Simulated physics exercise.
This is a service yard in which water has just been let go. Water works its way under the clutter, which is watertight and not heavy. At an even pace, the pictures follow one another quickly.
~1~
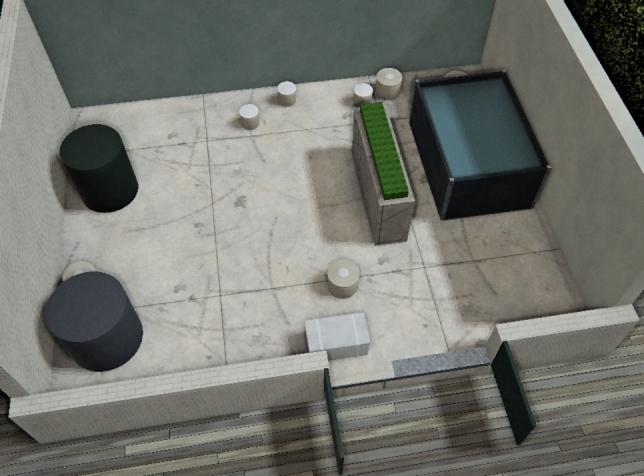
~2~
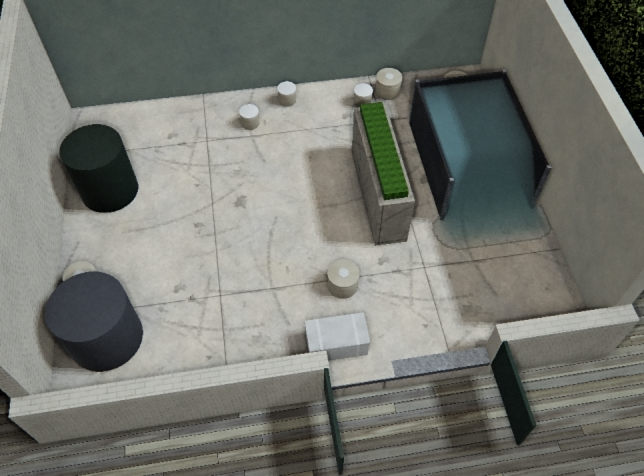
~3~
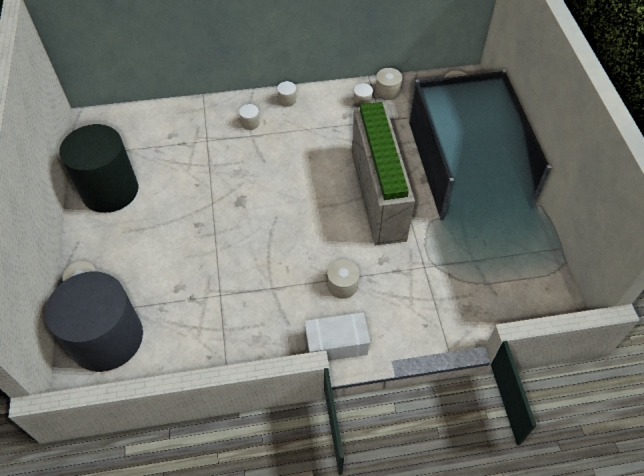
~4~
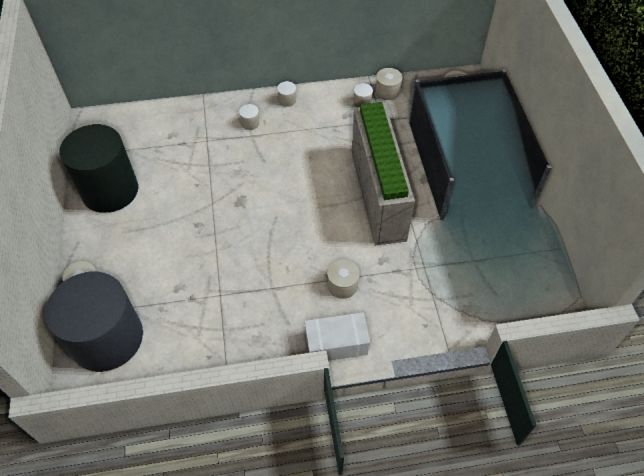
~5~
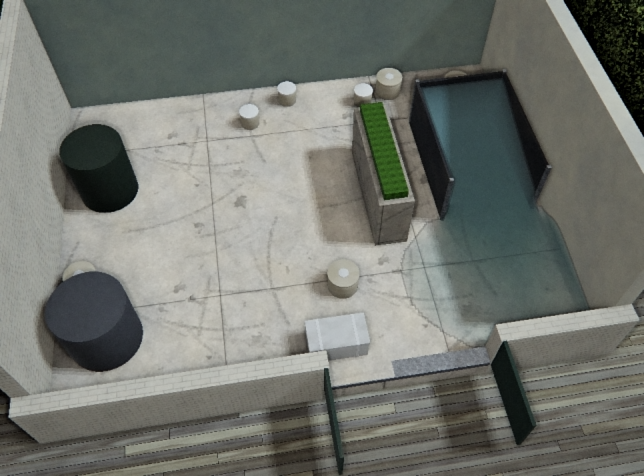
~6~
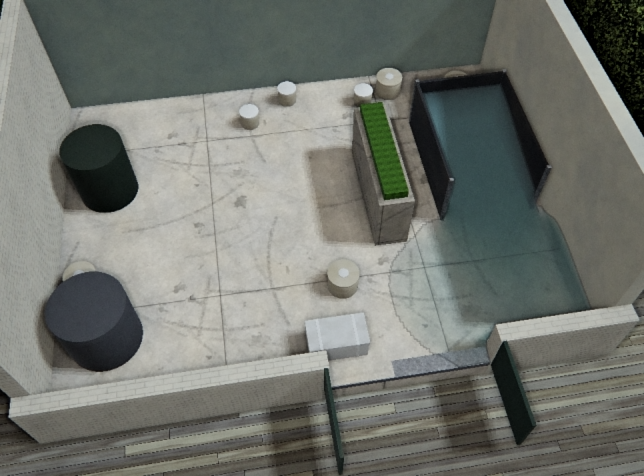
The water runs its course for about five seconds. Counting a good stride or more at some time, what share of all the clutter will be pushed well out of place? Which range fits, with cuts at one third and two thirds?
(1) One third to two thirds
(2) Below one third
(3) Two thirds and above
Option 2: Below one third.
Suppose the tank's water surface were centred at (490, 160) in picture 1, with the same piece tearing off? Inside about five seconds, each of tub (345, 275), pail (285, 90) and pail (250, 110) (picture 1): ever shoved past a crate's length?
First got that far, then never got that far, then never got that far.
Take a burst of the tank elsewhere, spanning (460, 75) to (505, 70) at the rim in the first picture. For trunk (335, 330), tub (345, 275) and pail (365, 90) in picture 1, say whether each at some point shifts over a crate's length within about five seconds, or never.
Object by object: Less than that, less than that, displaced that much.
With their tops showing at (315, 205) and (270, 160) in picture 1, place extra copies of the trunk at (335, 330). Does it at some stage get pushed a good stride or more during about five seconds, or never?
Result by item: Stays where it is / stays where it is.
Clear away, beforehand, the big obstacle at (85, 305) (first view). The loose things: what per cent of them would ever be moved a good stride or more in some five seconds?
It comes out close to 40 percent.
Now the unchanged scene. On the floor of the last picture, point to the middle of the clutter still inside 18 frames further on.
About (292, 163).
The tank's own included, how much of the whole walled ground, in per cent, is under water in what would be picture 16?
Estimate: 25 %.
A moment on, 0 of 8 are well off their spots; 0 afloat.
Next, 0 of 8 are well off their spots; 0 afloat.
Later, 2 of 8 are well off their spots; 2 afloat.
In the end, 2 of 8 are well off their spots, and 2 have been at some point; 2 afloat.
